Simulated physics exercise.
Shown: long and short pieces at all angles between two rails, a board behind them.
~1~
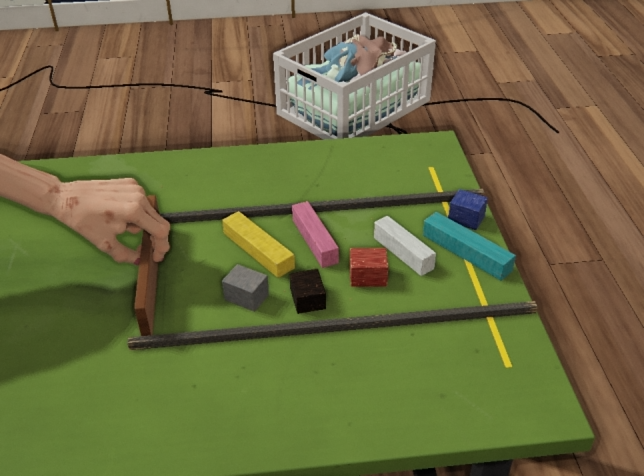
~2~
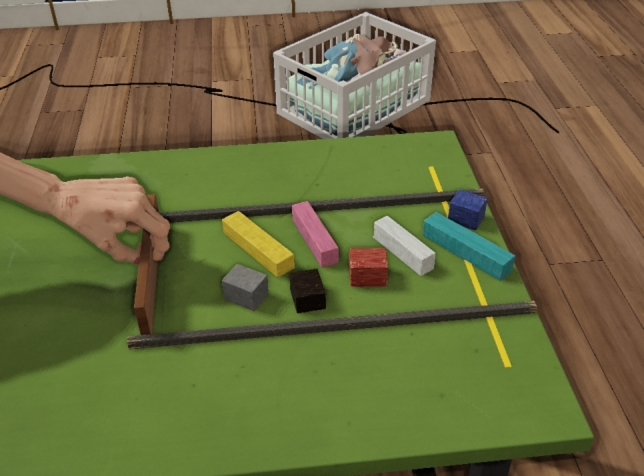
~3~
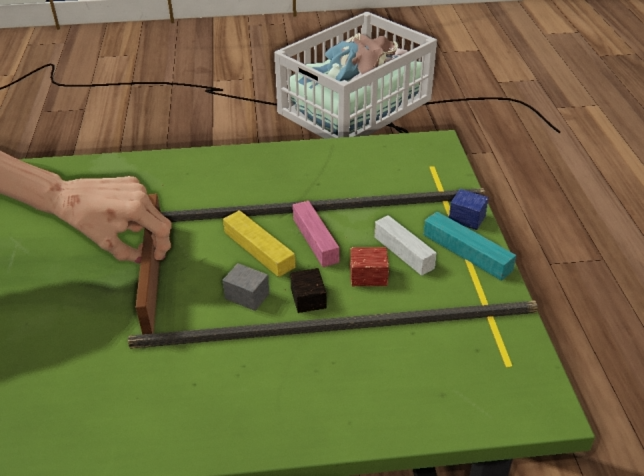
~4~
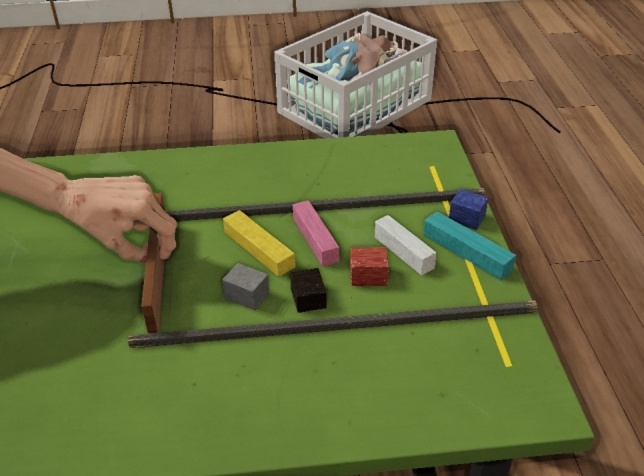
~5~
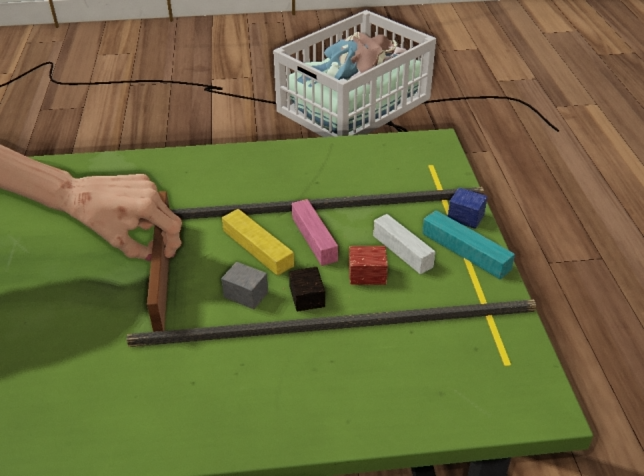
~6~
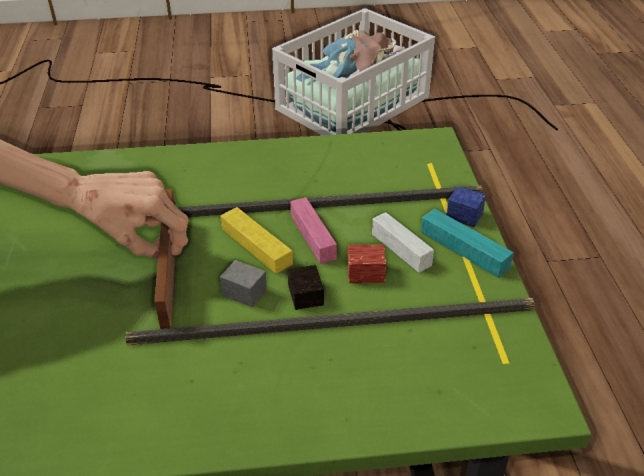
A hand sliding a brown board slightly right between two dark rails, while the colourful blocks ahead of it stay still.
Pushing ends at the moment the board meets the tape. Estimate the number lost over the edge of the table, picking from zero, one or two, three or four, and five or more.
The push clears off a handful of three or four.
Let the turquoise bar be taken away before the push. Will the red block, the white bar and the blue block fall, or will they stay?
The red block comes off; the white bar comes off; the blue block comes off.
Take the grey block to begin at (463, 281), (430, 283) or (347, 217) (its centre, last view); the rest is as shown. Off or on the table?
In turn: Topples off, topples off, topples off.
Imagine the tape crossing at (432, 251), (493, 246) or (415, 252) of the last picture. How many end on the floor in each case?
Try by try, 2, 7 and 0.
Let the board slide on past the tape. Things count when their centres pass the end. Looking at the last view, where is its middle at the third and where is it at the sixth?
At (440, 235) for the third, at (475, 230) for the sixth.
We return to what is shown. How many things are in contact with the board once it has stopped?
In contact: 2.
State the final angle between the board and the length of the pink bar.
Out of line by around 0°.
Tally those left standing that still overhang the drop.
The number overhanging is 2.
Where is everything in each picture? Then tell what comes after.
The first frame shows blue block (468, 209); turquoise bar (468, 245); white bar (404, 245); board (149, 262); tape (464, 252).
The second frame shows turquoise bar (467, 245); board (149, 261).
The third frame shows white bar (404, 245); black block (308, 290).
The fourth frame shows blue block (468, 209); yellow bar (258, 243).
The fifth frame shows turquoise bar (467, 243); red block (368, 265).
The sixth frame shows blue block (466, 206); turquoise bar (466, 242); white bar (402, 242); board (167, 256); tape (462, 249).
A little later, none off yet; blue block at rest near (466, 206); turquoise bar at rest near (466, 242); white bar at rest near (402, 242).
Next, none off yet; blue block at rest near (466, 206); turquoise bar at rest near (466, 242); white bar moving near (410, 239).
Later still, none off yet; blue block shifted about its own width near (484, 199); turquoise bar shifted a little near (507, 235); white bar shifted about its own width near (480, 233).
When it is over, the number that fall off is three or four; down, white bar, turquoise bar and blue block.
